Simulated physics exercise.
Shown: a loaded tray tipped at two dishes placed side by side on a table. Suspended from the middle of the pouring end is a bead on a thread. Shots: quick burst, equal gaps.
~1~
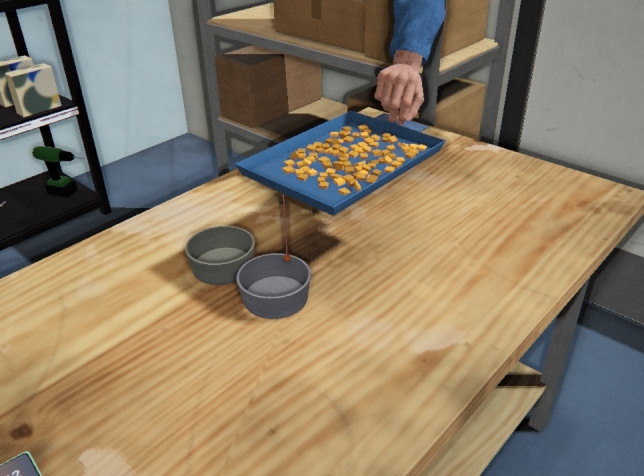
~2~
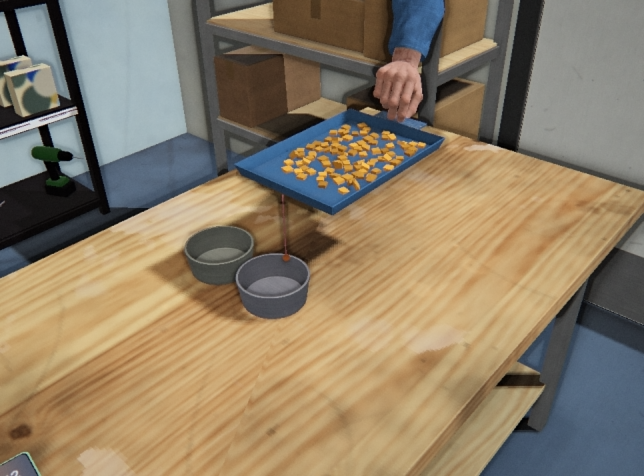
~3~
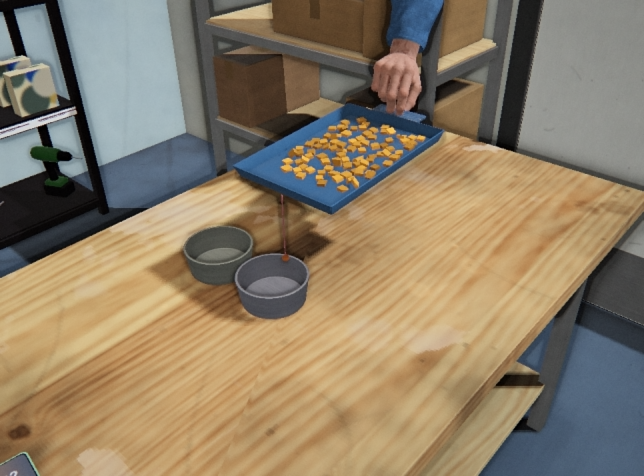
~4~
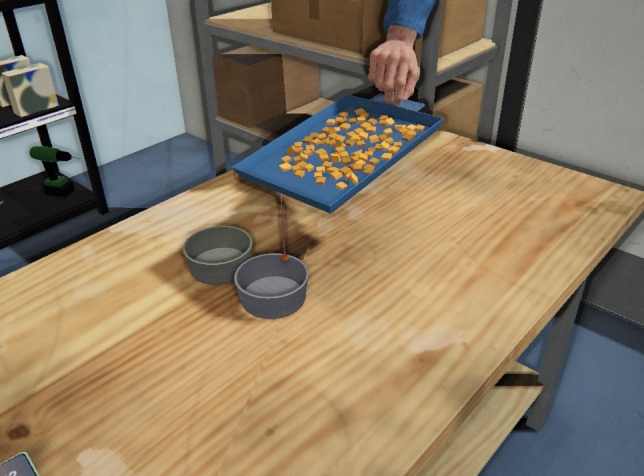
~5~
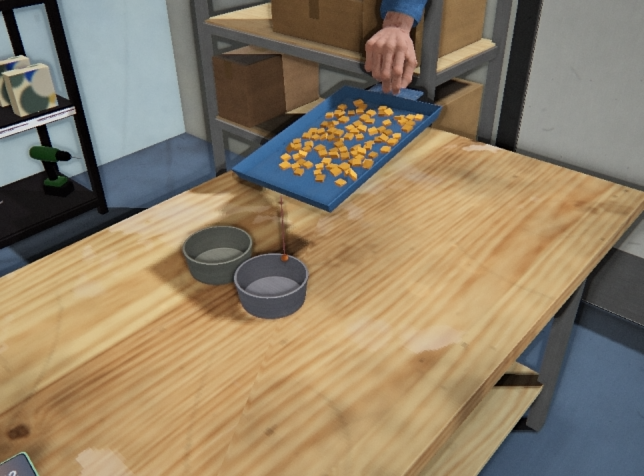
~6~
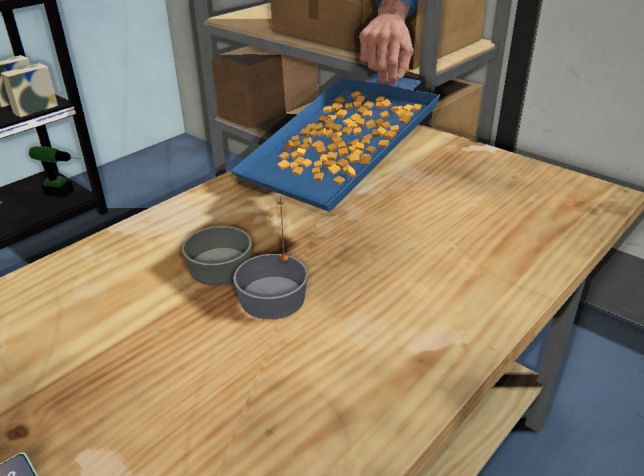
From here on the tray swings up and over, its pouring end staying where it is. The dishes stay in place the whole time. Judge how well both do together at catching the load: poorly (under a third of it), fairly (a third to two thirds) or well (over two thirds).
Together they do well.
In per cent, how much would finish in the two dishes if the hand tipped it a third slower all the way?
That works out at about 80 percent.
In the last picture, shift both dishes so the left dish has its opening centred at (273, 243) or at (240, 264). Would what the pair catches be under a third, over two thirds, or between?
Spot one, below one third; spot two, more than two thirds.
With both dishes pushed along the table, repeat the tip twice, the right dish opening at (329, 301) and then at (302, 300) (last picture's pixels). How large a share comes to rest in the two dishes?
The first try gives 50 per cent, the second 70 per cent.
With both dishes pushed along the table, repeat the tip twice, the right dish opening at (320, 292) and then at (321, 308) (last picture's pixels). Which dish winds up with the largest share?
The first layout gives the one at left, the second layout gives the one at left.
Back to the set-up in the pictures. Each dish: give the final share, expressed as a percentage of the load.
For the left dish 40 per cent, for the right dish 40.
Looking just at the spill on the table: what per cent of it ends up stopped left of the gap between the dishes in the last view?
50 %, roughly.
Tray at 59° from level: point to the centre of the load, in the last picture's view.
The centre of the load shows up near (267, 169) in the last view.
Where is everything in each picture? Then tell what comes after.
In the first frame, corners of the pouring end (241, 164) and (333, 204), level; middle of the load (344, 155), small crackers; left dish (195, 268); right dish (248, 301); bead on its thread (287, 258).
In the second frame, corners of the pouring end (240, 164) and (332, 203), level; middle of the load (343, 154).
In the third frame, corners of the pouring end (239, 165) and (331, 203), tipped barely, lowest at the left corner; middle of the load (342, 150).
In the fourth frame, corners of the pouring end (238, 166) and (329, 202), tipped a little, lowest at the left corner; middle of the load (340, 145).
In the fifth frame, corners of the pouring end (237, 168) and (328, 201), tipped a little, lowest at the left corner; middle of the load (339, 140).
In the sixth frame, corners of the pouring end (236, 169) and (326, 201), tipped clearly, lowest at the left corner; middle of the load (336, 135); left dish (192, 269); right dish (245, 302).
Just after the last frame, tray tipped steeply; every one on the tray.
A moment on, tray tipped right over; roughly half on the tray; about a tenth in the right dish; about a tenth in the left dish; about a tenth outside both; roughly a quarter in the air.
Further on, tray tipped past a quarter turn; roughly a third in the right dish; roughly a third in the left dish; roughly a quarter outside both.
When it is over, tray tipped past a quarter turn; roughly a third in the right dish; roughly a third in the left dish; roughly a quarter outside both.
